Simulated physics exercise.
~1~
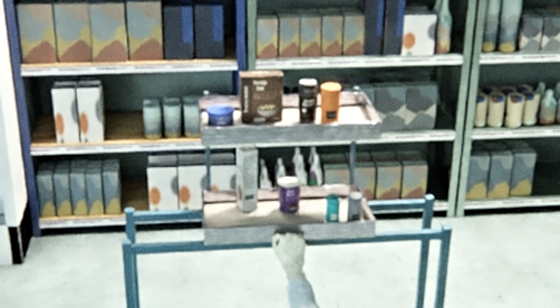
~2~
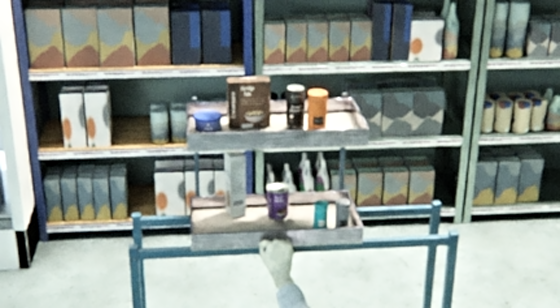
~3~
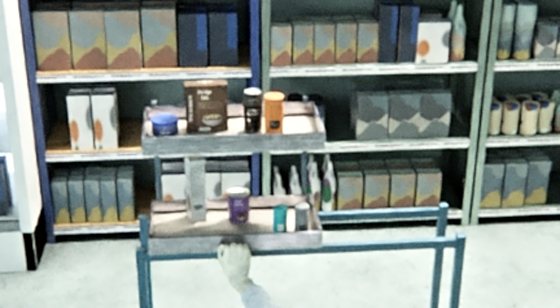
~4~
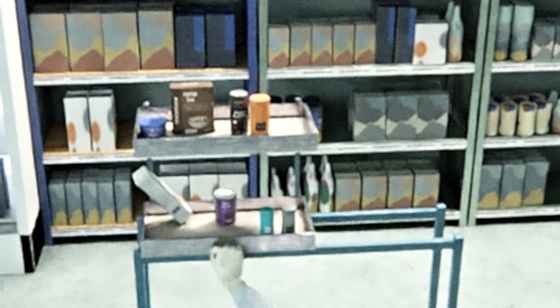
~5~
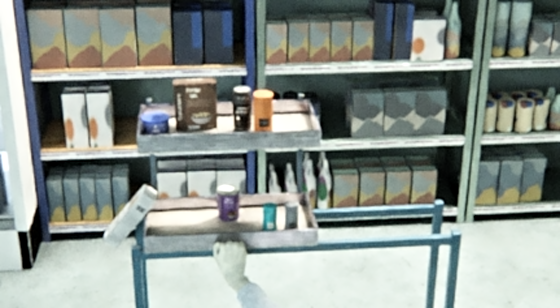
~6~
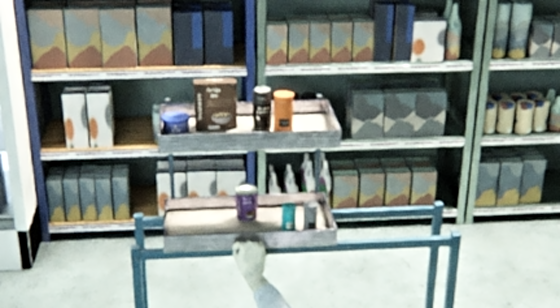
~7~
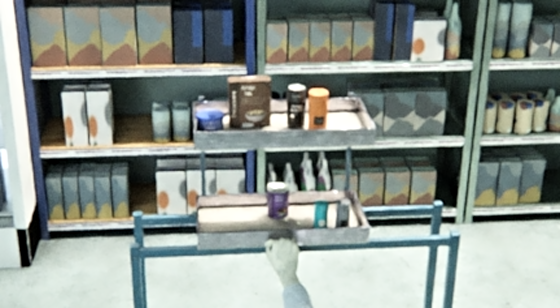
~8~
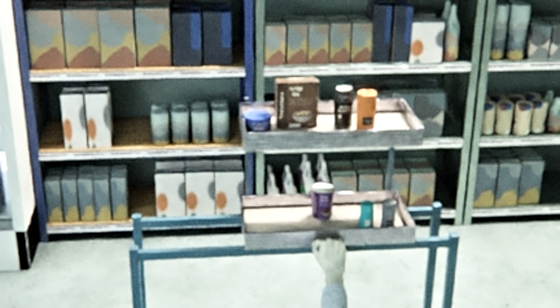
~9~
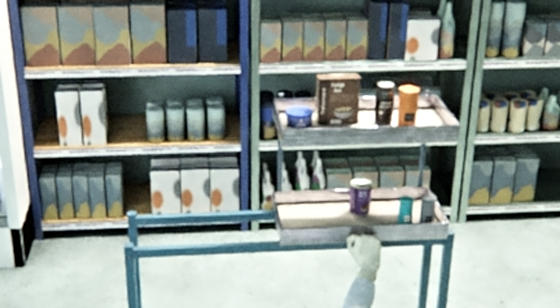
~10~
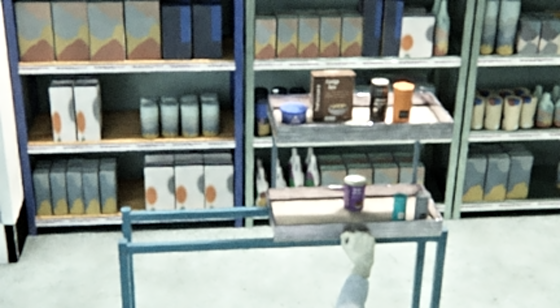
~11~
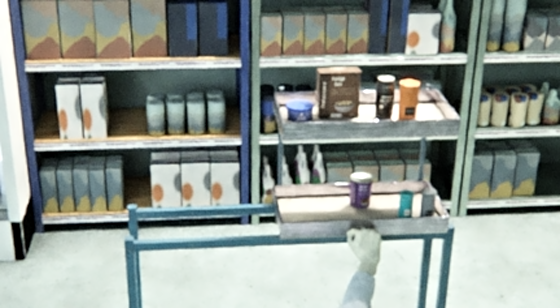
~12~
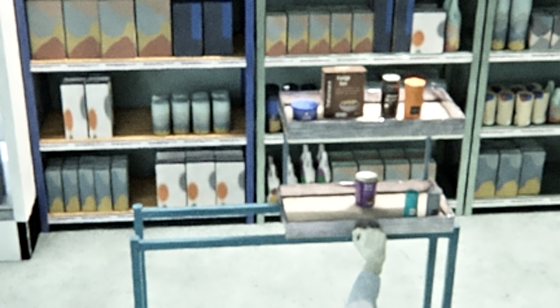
In a shop aisle, a gloved hand slides a two-tier tray left, a pale carton topples off, and the tray returns right.
